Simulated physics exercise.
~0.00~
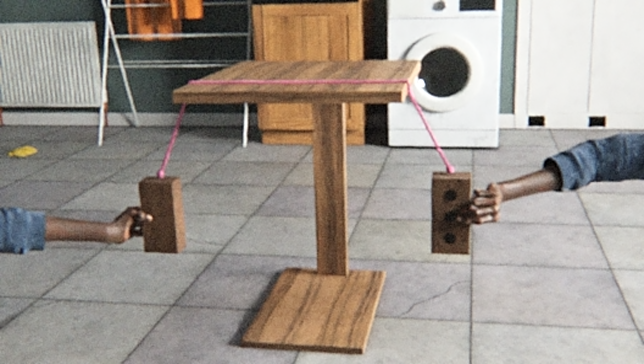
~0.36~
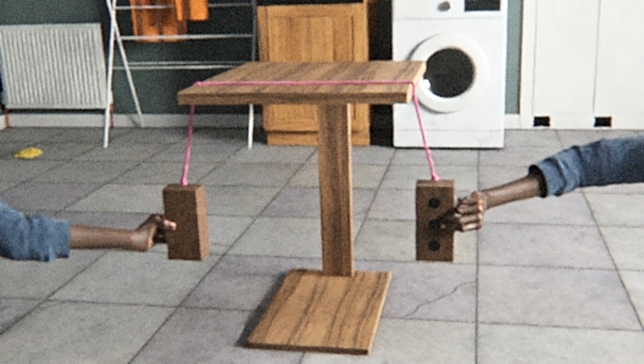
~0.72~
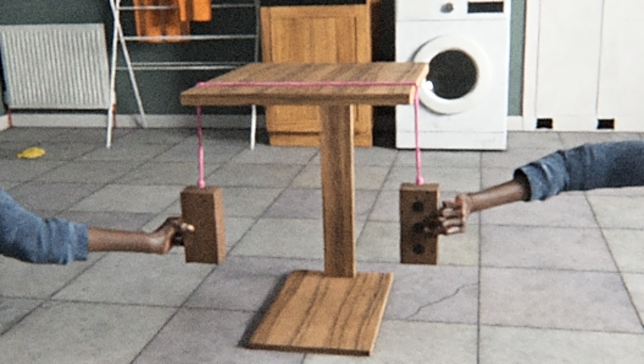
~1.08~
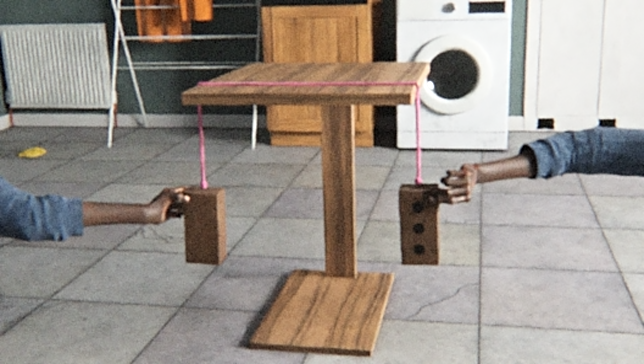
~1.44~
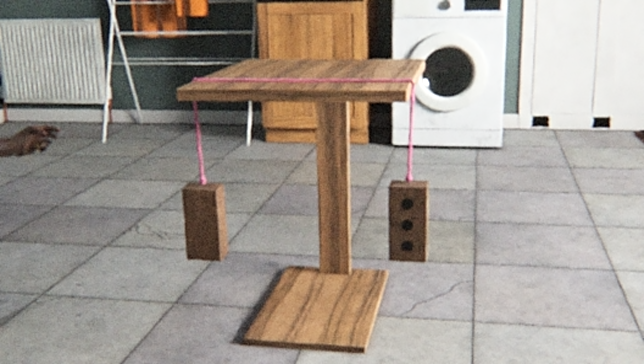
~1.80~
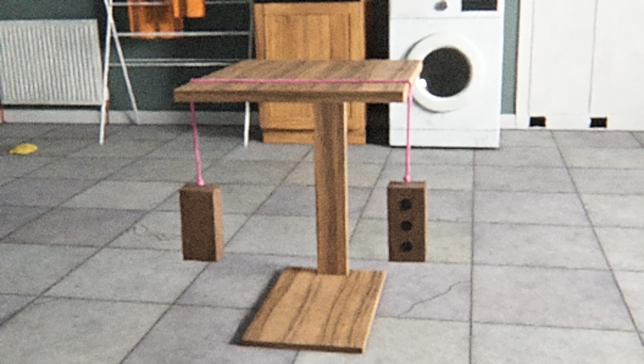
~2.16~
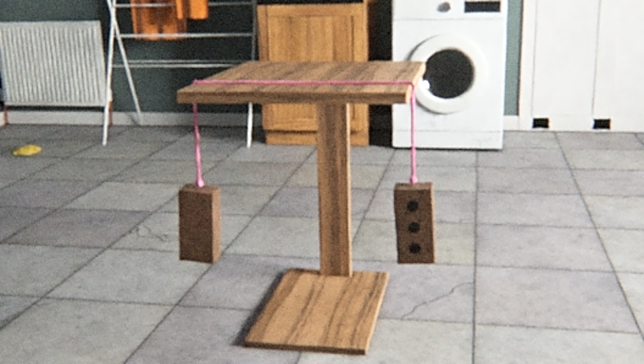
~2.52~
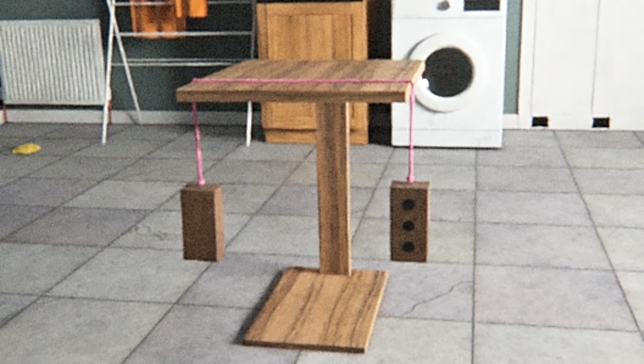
The video shows two hands holding brown bricks on a pink cord draped across a wooden stand, moving them inward until they hang beneath the edges. The hands let go and withdraw, and both bricks stay hanging at about the same height, swaying only slightly.
